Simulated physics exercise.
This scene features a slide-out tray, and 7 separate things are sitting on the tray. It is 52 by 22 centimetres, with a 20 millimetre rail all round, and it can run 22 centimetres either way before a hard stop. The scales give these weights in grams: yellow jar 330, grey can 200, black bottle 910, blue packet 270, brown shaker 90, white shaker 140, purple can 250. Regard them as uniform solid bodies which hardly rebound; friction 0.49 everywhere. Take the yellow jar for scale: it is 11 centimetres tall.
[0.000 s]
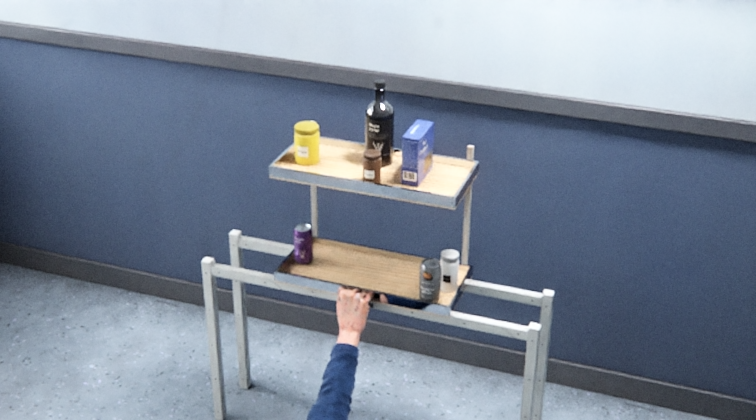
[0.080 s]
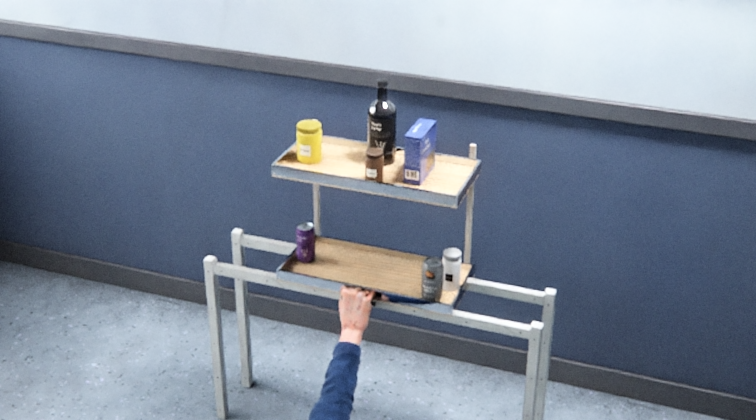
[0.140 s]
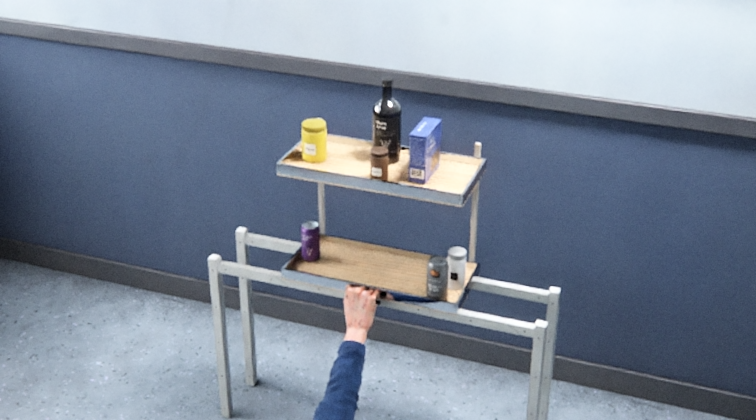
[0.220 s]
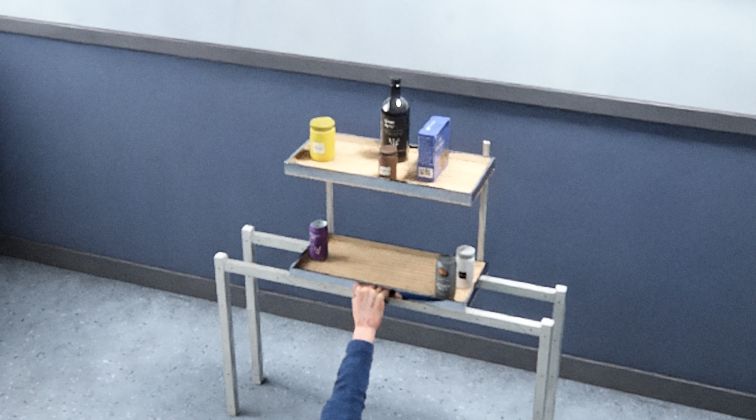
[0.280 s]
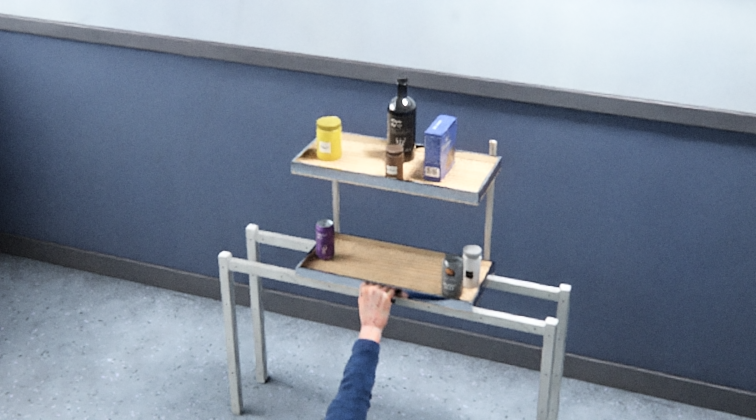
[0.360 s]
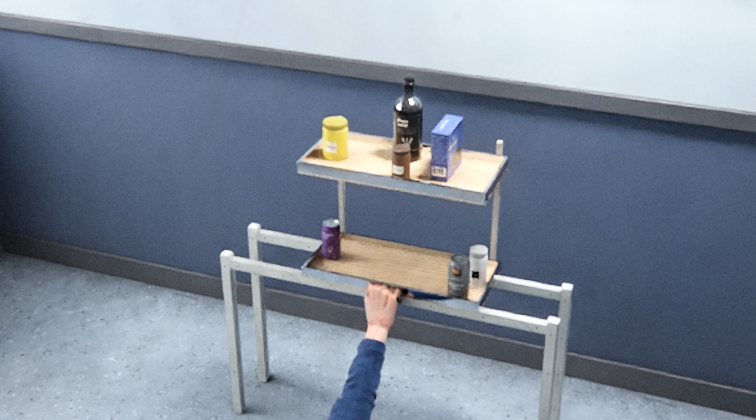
Two-tier tray carrying a jar, bottle, packet, shakers and cans sliding slightly right on a metal frame, a hand gripping its front edge.
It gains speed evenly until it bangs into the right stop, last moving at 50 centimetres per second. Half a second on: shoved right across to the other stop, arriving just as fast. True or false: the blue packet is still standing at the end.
False.
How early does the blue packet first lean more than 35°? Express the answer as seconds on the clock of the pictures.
About 1.2 seconds.
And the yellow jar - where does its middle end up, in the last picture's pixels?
In the last view, its centre sits near (255, 126).
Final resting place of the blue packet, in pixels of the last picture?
At roughly (385, 150).
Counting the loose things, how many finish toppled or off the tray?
The answer: 1.
Around 1.16 s, tray has slid 22 cm right; blue packet at 29° to upright near (532, 160); black bottle at 3° to upright; yellow jar shifted 2 cm.
Around 3.16 s, tray has slid 22 cm left; blue packet on its side near (395, 151); brown shaker shifted 2 cm; yellow jar shifted 2 cm.
Finally (4.4 s), on their side or leaning hard on the tray, blue packet; the other 6 still in place (within 5 cm). In the last view, blue packet near (385, 150).
